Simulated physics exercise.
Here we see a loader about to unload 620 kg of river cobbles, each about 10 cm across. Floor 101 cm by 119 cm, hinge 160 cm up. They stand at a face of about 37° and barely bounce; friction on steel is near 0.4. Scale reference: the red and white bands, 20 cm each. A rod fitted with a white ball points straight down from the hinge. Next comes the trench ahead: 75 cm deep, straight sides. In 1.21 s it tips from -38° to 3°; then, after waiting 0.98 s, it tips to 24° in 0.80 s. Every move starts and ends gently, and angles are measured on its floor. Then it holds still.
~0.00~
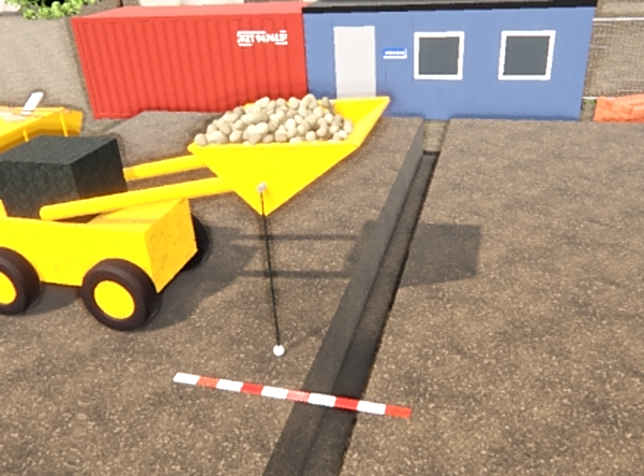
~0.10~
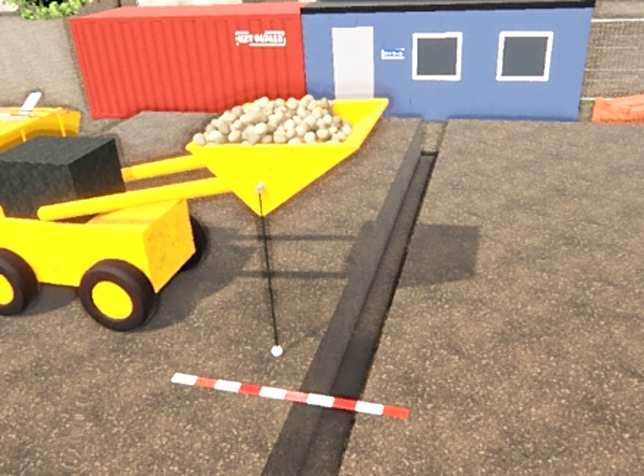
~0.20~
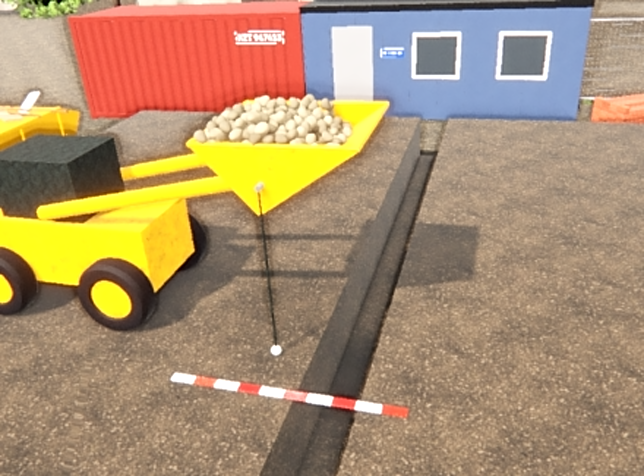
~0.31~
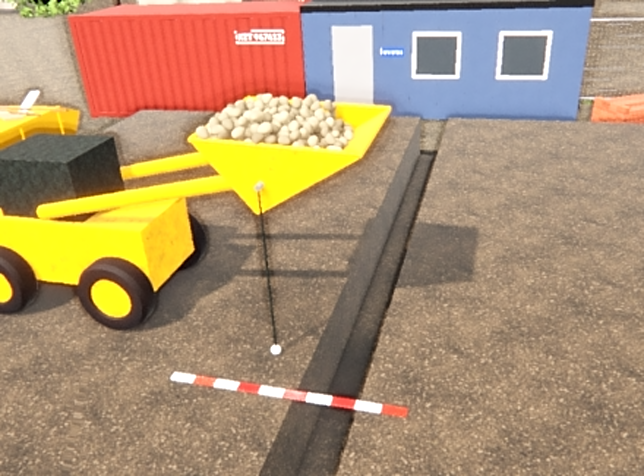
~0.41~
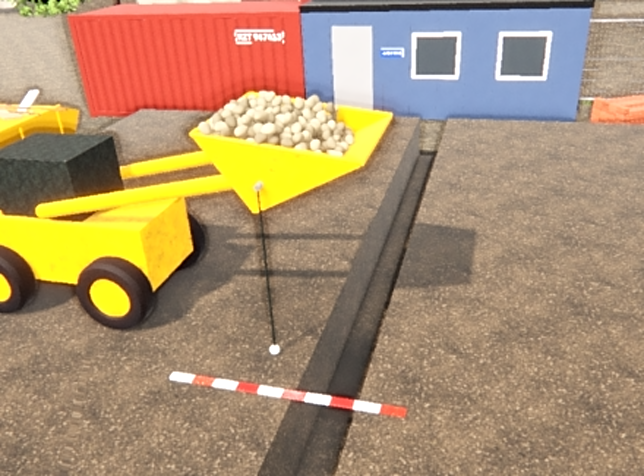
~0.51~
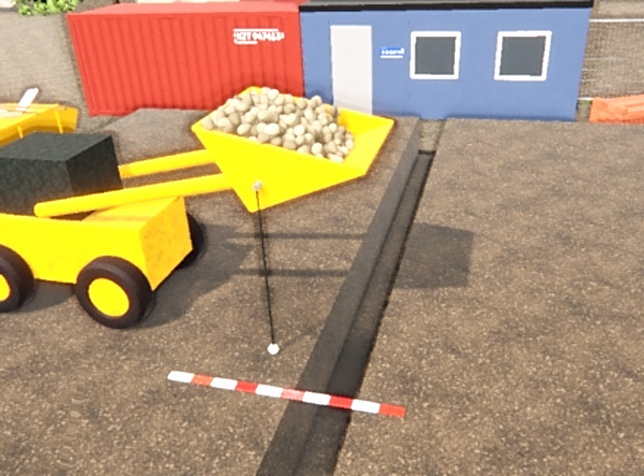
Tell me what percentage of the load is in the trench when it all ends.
I would put it at 10 %.
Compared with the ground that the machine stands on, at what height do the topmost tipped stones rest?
It rests some 32 cm higher than the ground the machine stands on.
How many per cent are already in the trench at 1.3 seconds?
0 per cent, give or take.
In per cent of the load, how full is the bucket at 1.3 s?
About 100 per cent.
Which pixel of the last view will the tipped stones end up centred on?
Resting centre: About (433, 324).
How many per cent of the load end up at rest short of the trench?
I'd say close to 0 per cent of the whole load.
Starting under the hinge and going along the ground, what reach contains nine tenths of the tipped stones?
Roughly 190 cm out along the ground.
After 0.9 s the floor is at -3°; 100 % in the bucket; the foremost stones are at (343, 169).
After 1.3 s the floor is at 3°; 99 % in the bucket, 1 % in the trench; the foremost stones are at (363, 187).
After 3.4 s the floor is at 24°; 48 % in the bucket, 10 % in the trench, 42 % past the trench; the foremost stones are at (536, 327).
After 6.2 s the floor is at 24°; 0 % in the bucket, 10 % in the trench, 90 % past the trench; the foremost stones are at (587, 311).
